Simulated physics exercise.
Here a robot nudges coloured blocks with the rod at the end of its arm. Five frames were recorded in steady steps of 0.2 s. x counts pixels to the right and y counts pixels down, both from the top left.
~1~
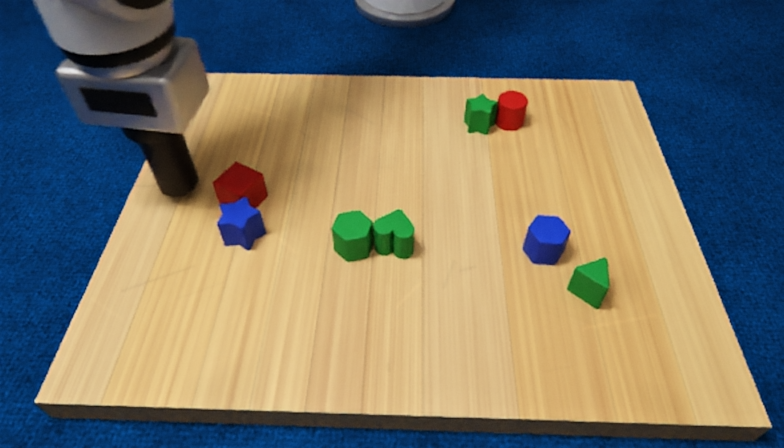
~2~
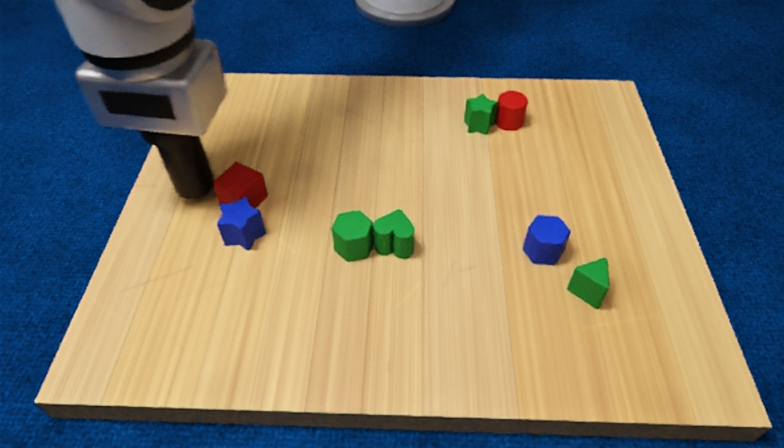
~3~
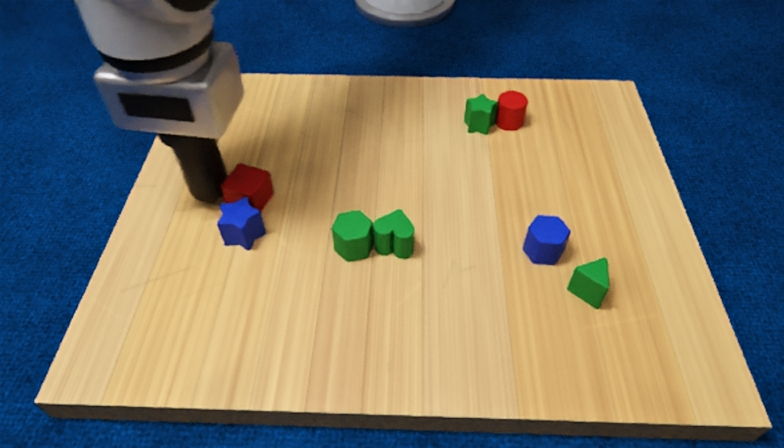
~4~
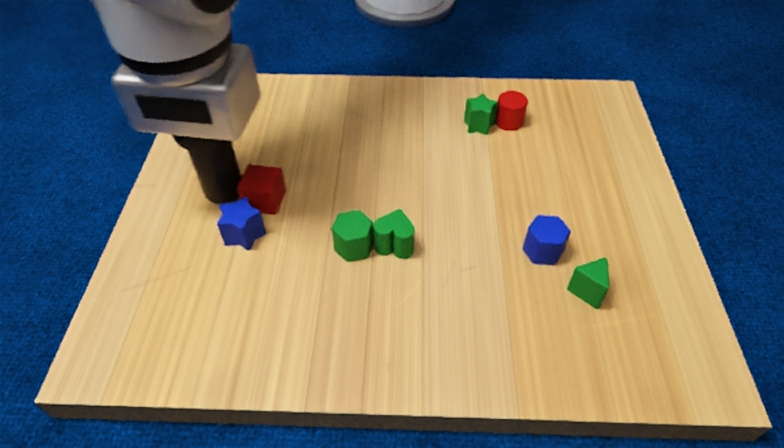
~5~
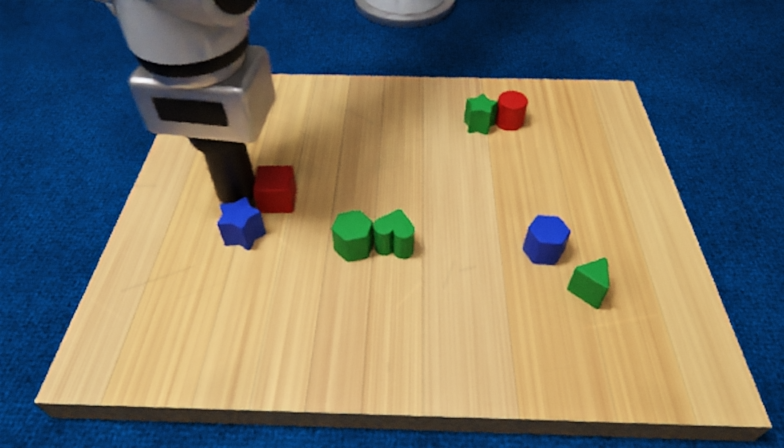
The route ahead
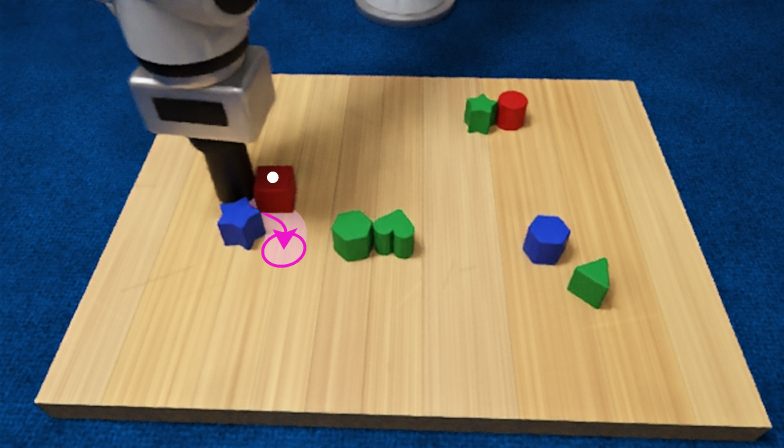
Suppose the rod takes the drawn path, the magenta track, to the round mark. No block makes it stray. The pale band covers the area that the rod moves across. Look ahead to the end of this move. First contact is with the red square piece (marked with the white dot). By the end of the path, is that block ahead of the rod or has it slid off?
The red square piece won't stay at the front of the rod.
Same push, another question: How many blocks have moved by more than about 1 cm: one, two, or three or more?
Count: Two.
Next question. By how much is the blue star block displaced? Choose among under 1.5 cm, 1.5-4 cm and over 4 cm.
The answer here is from 1.5 to 4 cm.
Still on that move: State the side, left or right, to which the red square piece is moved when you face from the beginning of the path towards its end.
It's pushed left.
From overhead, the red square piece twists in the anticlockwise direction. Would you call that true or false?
That is true.
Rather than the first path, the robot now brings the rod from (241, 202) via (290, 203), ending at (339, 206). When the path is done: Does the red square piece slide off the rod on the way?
No.
The line goes from (241, 202) over (263, 213) and (284, 226) to (284, 249); the dot is on the red square piece.
The first path, step by step. Halfway along, rod at (274, 210); blue star block at (245, 220), turned 55° clockwise; red square piece at (306, 180), turned 45° anticlockwise.
At the end, rod at (282, 241); blue star block at (240, 232), turned 105° clockwise; red square piece at (307, 180), turned 45° anticlockwise; green six-sided block unmoved.
